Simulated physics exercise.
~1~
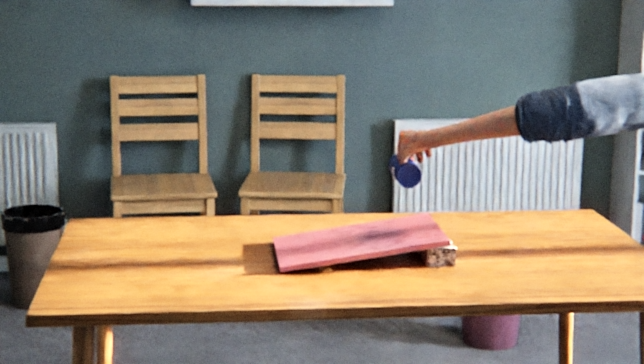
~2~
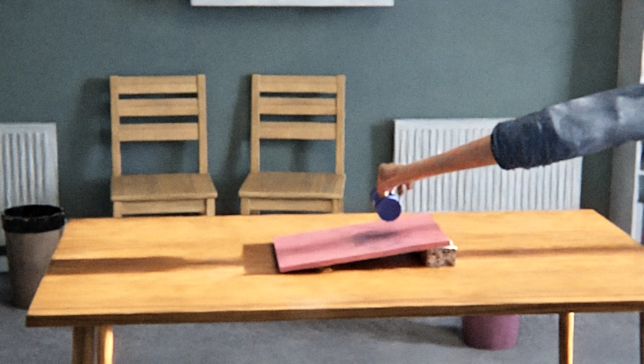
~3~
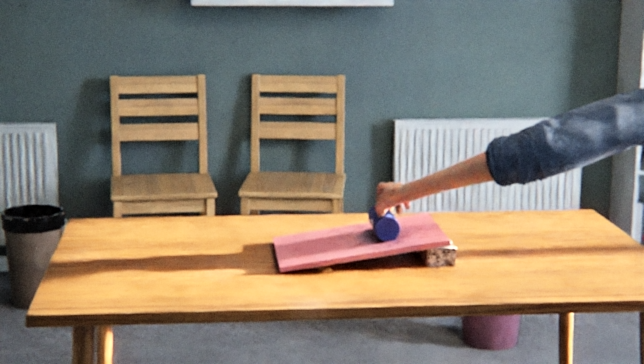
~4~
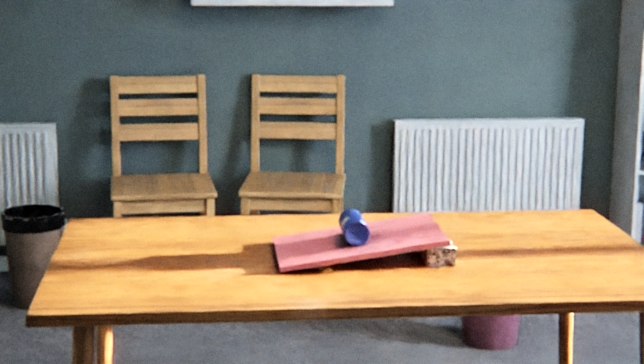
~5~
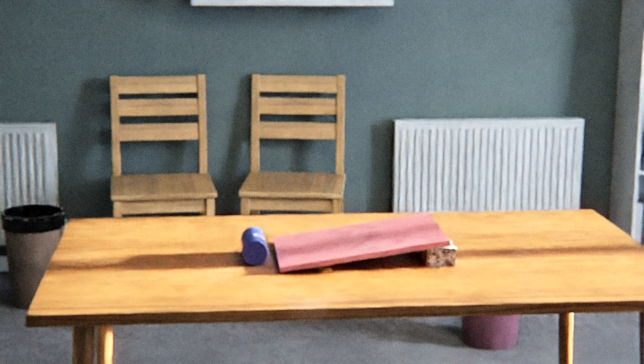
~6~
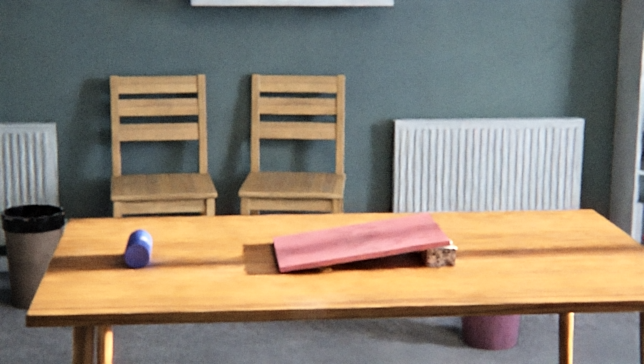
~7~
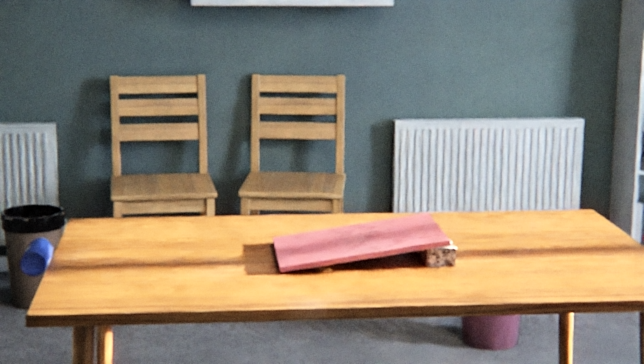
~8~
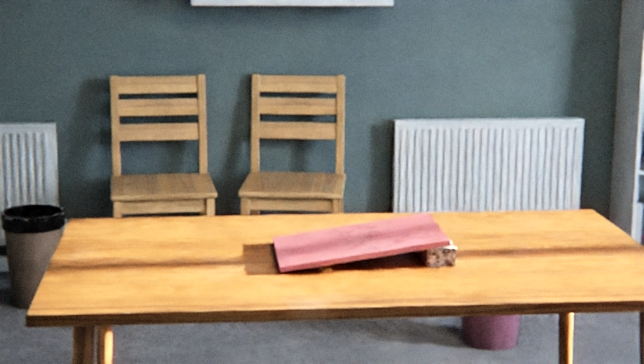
A blue jar, released by a hand, rolls down a sloping board and leftward off the table.
